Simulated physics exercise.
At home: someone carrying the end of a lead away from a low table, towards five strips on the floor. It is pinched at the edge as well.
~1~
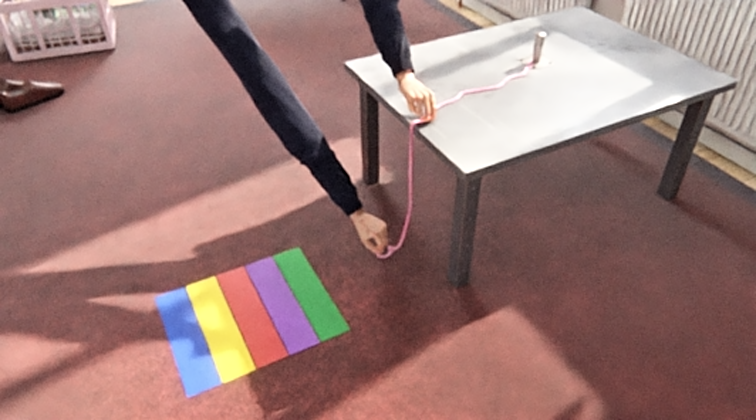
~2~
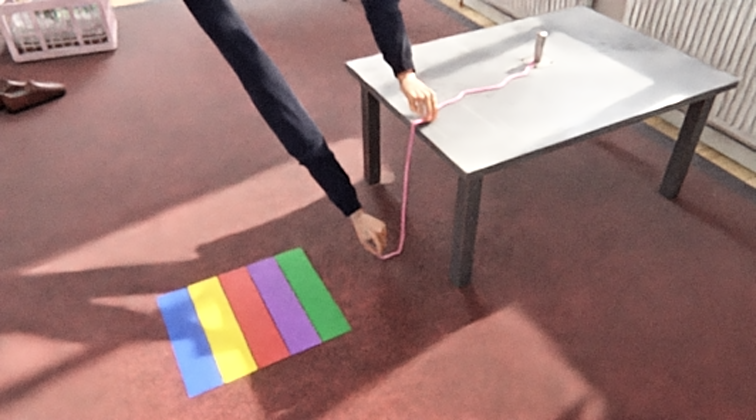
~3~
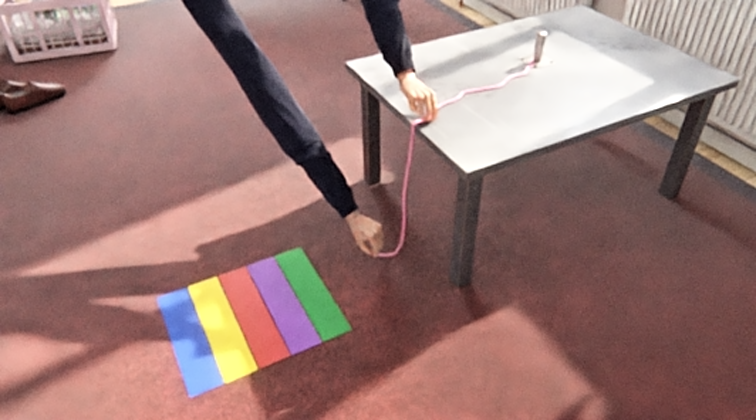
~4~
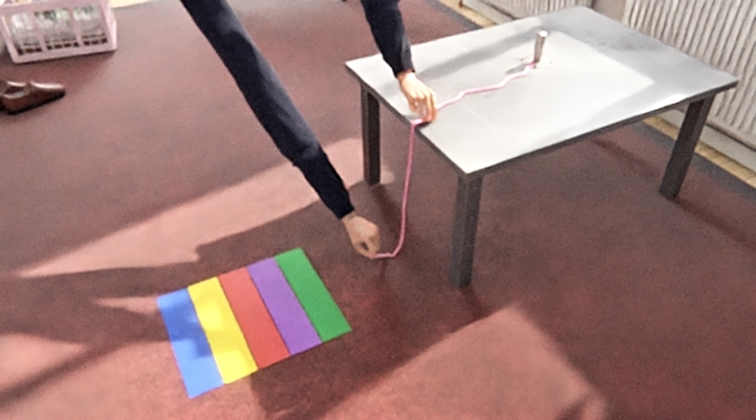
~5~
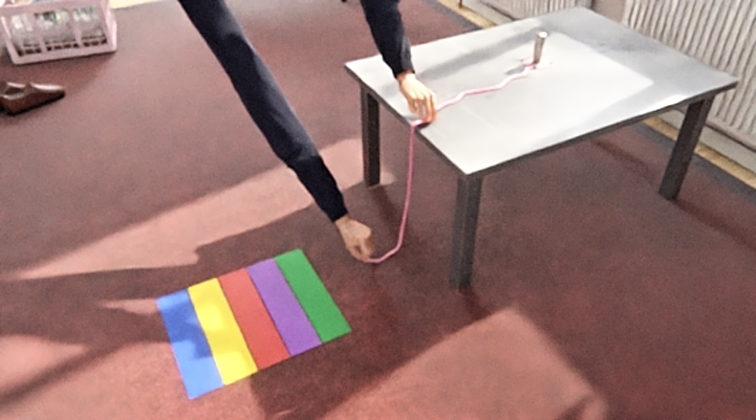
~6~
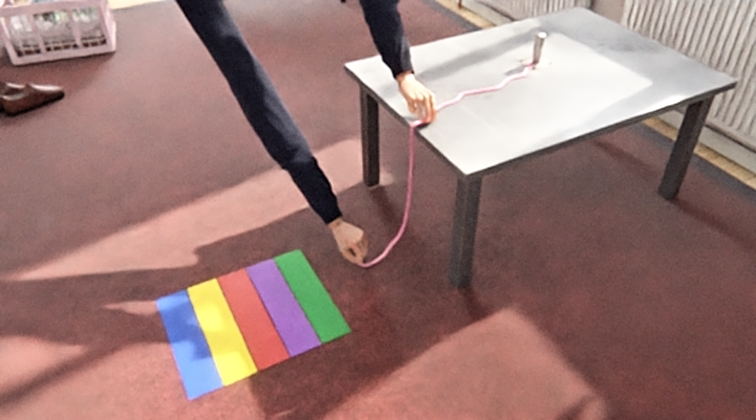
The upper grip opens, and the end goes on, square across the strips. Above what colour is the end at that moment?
It gets as far as the purple strip.
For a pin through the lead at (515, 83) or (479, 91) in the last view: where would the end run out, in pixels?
In that order: (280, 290) and (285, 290).
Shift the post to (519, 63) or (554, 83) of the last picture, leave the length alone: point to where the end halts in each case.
Near (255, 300) and (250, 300).
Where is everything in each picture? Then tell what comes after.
The first frame shows end (377, 252); green (326, 319); purple (296, 331); red (265, 344); yellow (232, 357); blue (198, 371).
The second frame shows end (377, 252); lead through (526, 73) (485, 89) (440, 106) (411, 143) (405, 195) (402, 240).
The third frame shows end (373, 254).
The fourth frame shows end (369, 255); lead through (526, 73) (484, 89) (439, 107) (412, 143) (406, 195) (401, 241).
The fifth frame shows end (363, 259).
The sixth frame shows end (357, 261); lead through (525, 74) (484, 91) (438, 108) (412, 143) (409, 195) (394, 242).
Soon after, end near (336, 269); short of the strips.
Then, end near (298, 283); over green.
At full stretch, end near (275, 292); over purple. The purple one.
